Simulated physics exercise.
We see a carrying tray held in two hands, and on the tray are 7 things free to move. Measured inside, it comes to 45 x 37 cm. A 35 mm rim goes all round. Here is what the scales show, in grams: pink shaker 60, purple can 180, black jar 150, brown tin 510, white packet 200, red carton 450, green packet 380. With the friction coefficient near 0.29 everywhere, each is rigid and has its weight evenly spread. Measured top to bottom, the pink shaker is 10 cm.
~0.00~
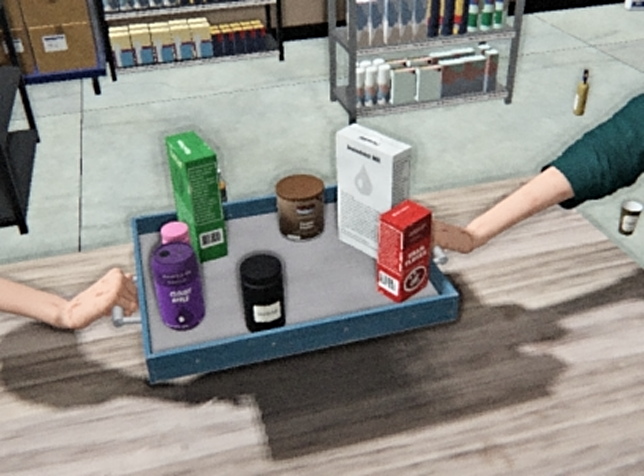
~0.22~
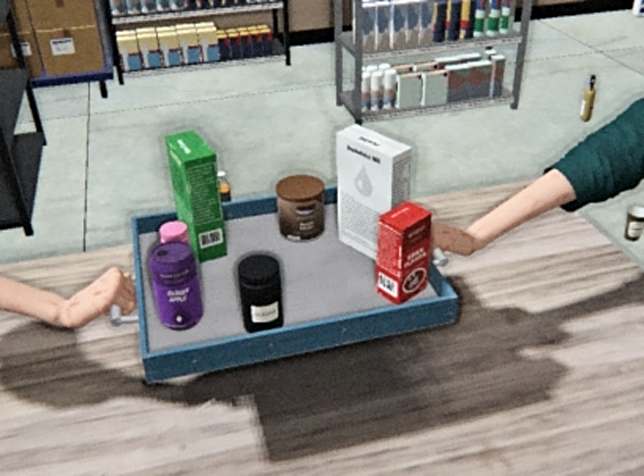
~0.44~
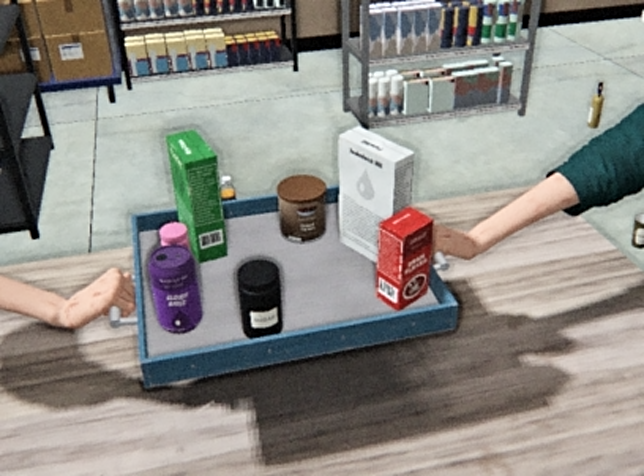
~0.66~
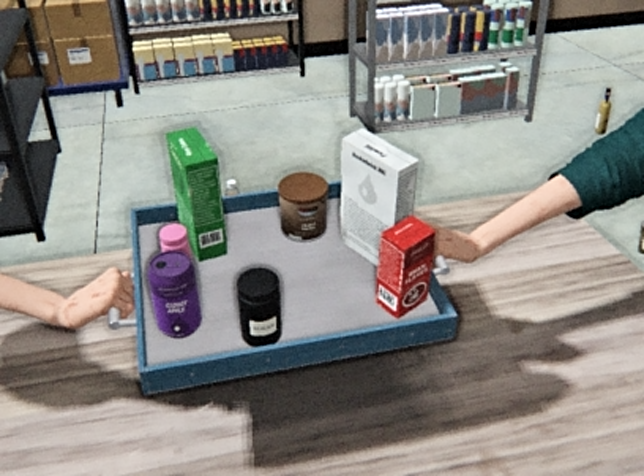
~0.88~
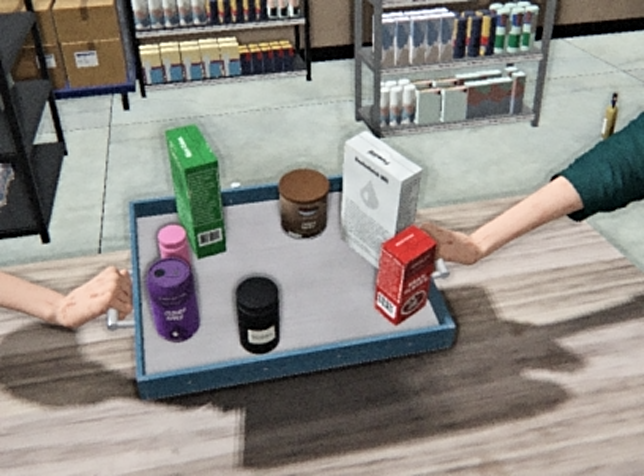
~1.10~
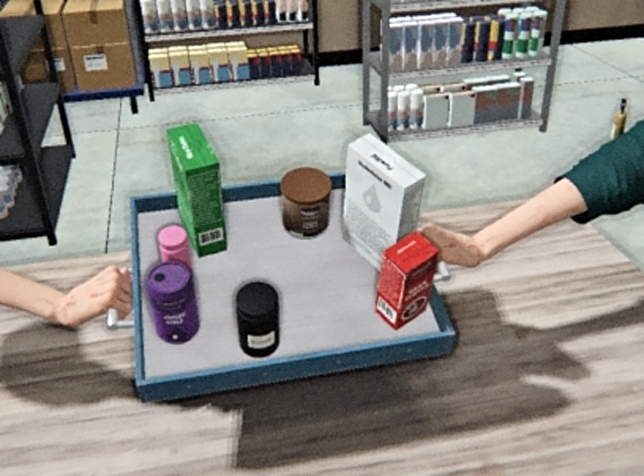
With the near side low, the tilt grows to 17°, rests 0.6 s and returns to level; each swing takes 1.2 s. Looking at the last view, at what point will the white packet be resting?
Resting point of the white packet: (387, 222).
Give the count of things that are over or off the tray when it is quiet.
That gives 0.
Around 1.50 s, tray at 17°, near edge down; white packet shifted 2 cm near (384, 219); green packet shifted 2 cm; red carton shifted 2 cm.
Around 1.80 s, tray at 17°, near edge down; white packet shifted 6 cm near (390, 235); green packet shifted 6 cm; red carton shifted 3 cm.
Around 2.10 s, tray at 16°, near edge down; white packet shifted 7 cm near (391, 240); green packet shifted 11 cm; purple can shifted 7 cm.
Around 2.40 s, tray at 11°, near edge down; white packet shifted 7 cm near (390, 234); green packet shifted 16 cm; pink shaker shifted 10 cm.
Finally (3.6 s), not toppled but over 5 cm from the start, pink shaker, purple can, brown tin, white packet and green packet; the other 2 still in place (within 5 cm). In the last view, white packet near (386, 222).
